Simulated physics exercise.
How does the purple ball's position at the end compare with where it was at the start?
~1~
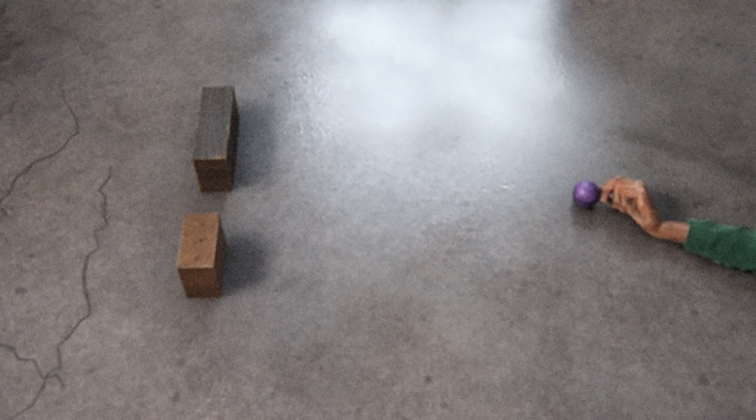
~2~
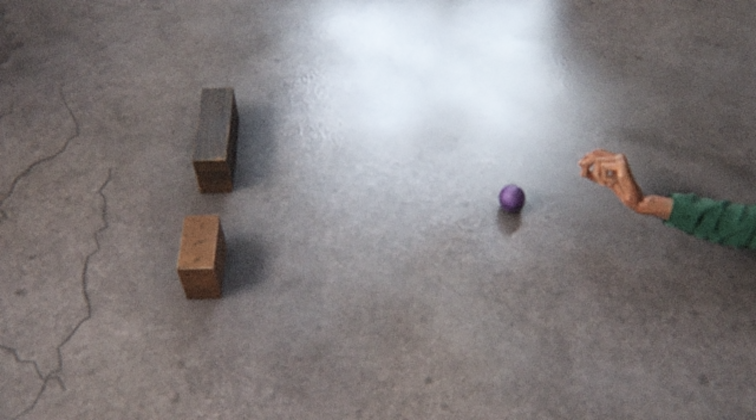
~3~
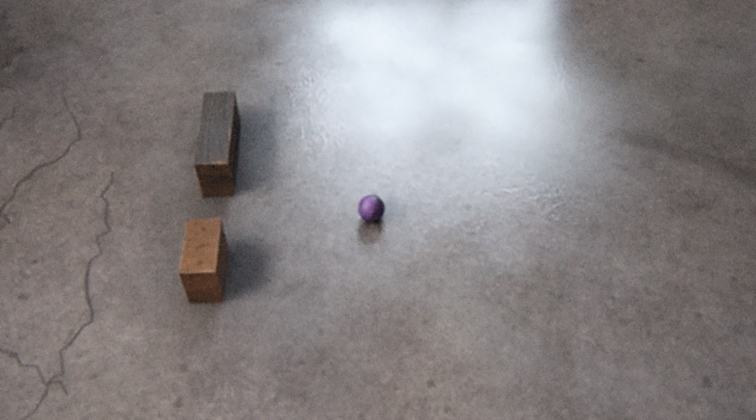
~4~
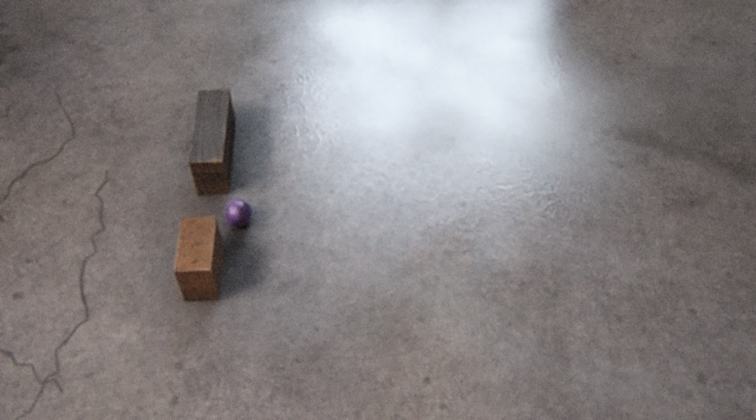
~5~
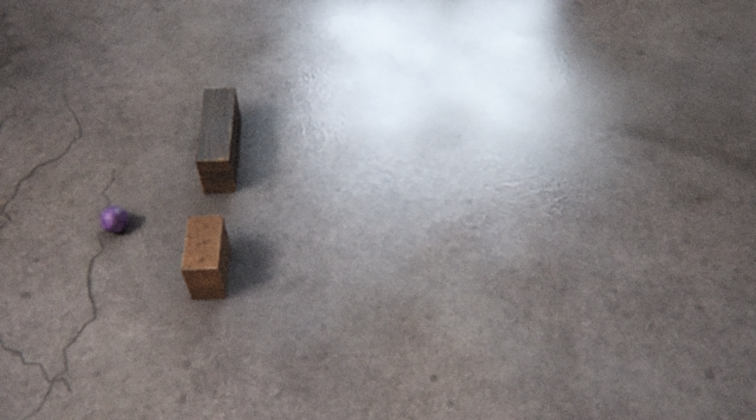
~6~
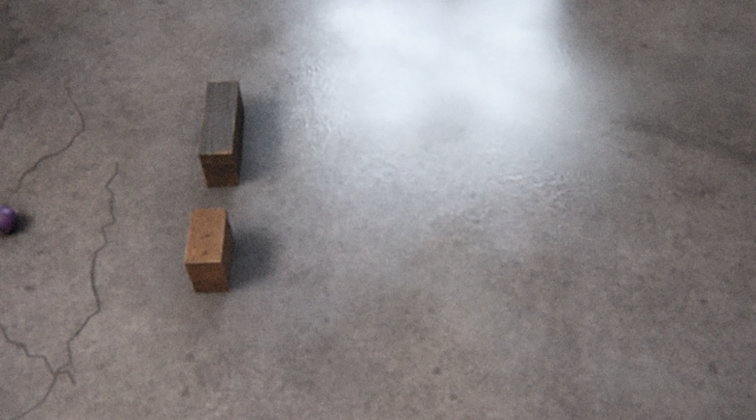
At the start the purple ball was at the hand on the right side, and by the end it was at the far left edge, beyond the two blocks.
On a cracked concrete floor, a hand in a green sleeve sent a purple ball rolling left and drew back, and the ball passed through the narrow gap between a black block and a brown brick, then rolled on to the far left edge.
